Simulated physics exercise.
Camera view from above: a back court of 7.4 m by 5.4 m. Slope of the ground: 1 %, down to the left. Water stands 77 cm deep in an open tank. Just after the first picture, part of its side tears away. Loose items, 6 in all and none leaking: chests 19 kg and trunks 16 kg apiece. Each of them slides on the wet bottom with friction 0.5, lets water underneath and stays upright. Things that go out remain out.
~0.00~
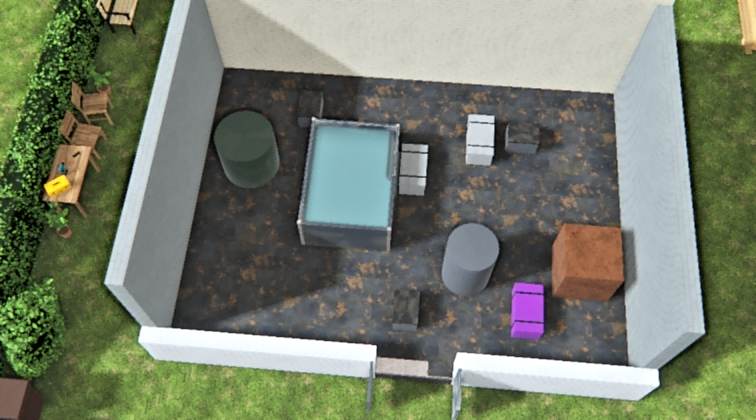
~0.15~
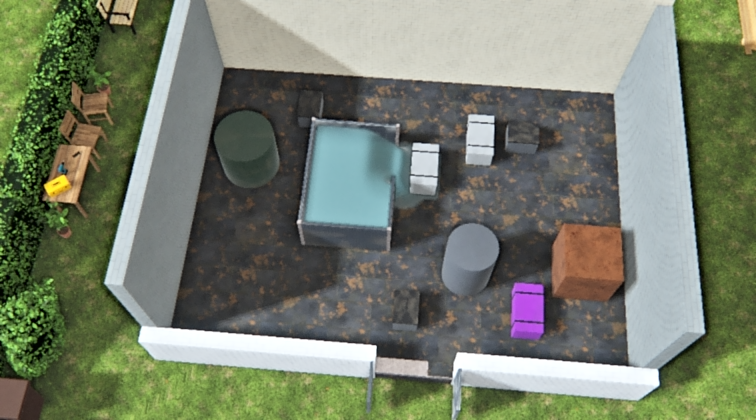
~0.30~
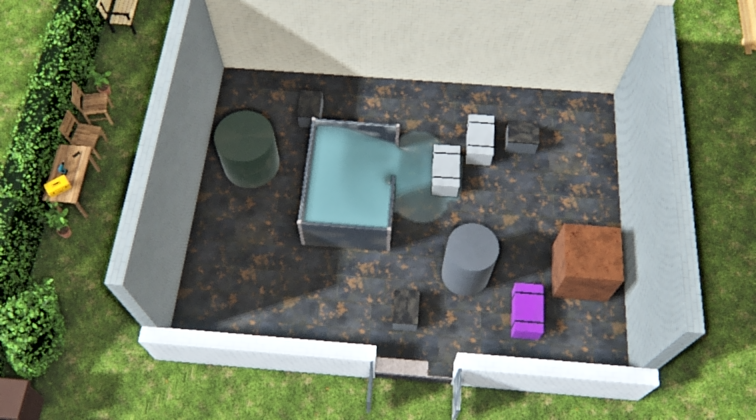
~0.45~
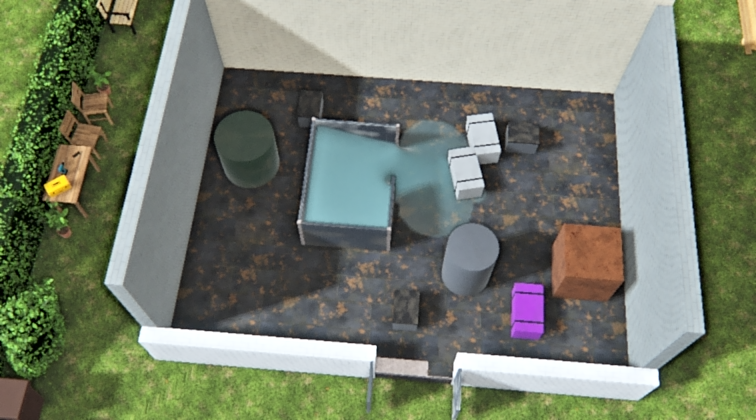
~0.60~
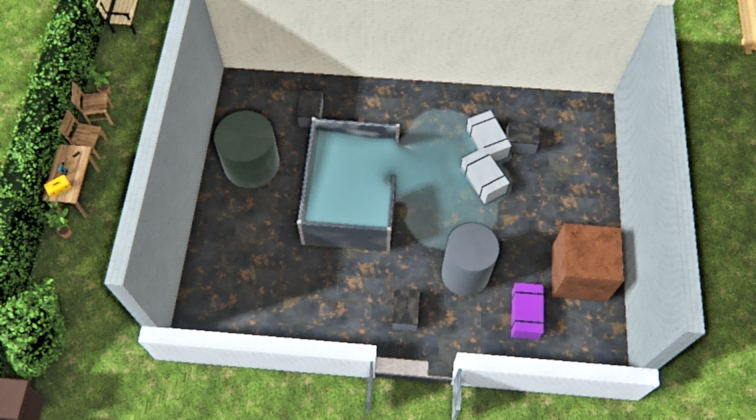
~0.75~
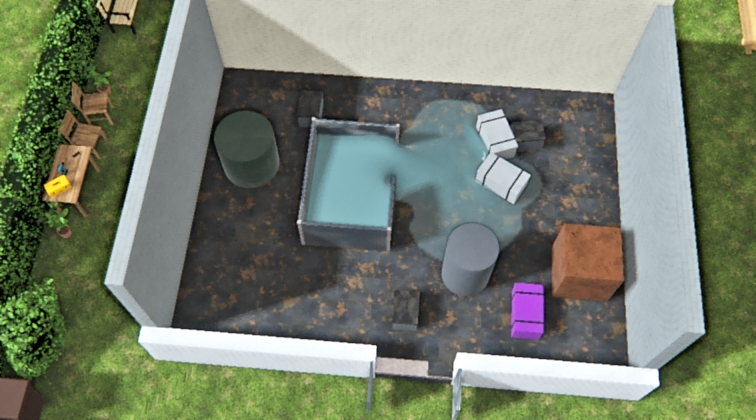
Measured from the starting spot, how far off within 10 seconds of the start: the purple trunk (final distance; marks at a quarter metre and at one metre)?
The purple trunk goes a long distance.
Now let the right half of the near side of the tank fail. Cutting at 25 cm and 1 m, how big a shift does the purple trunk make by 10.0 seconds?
The answer: The purple trunk stays more or less still.
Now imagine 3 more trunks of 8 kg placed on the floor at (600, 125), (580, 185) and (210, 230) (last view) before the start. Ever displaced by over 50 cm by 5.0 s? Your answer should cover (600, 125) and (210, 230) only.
Well, the first is higher and the second lower.
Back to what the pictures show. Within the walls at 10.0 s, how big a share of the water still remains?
Around 96 % of the water.
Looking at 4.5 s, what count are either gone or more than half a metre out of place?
I make it 4 by then.
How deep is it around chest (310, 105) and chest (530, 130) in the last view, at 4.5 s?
Depth approx. 0 cm / 14 cm.
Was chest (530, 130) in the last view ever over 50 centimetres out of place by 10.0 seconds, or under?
Answer: Far enough.
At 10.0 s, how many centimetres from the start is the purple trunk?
Around 150 cm from the start.
After 2.0 s the purple trunk is near (529, 308), 0.0 m from its start, aground; 0 of 6 are out; 2 afloat.
After 4.5 s the purple trunk is near (496, 319), 0.6 m from its start, aground; 0 of 6 are out; 3 afloat.
After 7.0 s the purple trunk is near (431, 314), 1.6 m from its start, aground; 0 of 6 are out; 2 afloat.
After 10.0 s the purple trunk is near (431, 313), 1.6 m from its start, aground; 0 of 6 are out; 2 afloat.
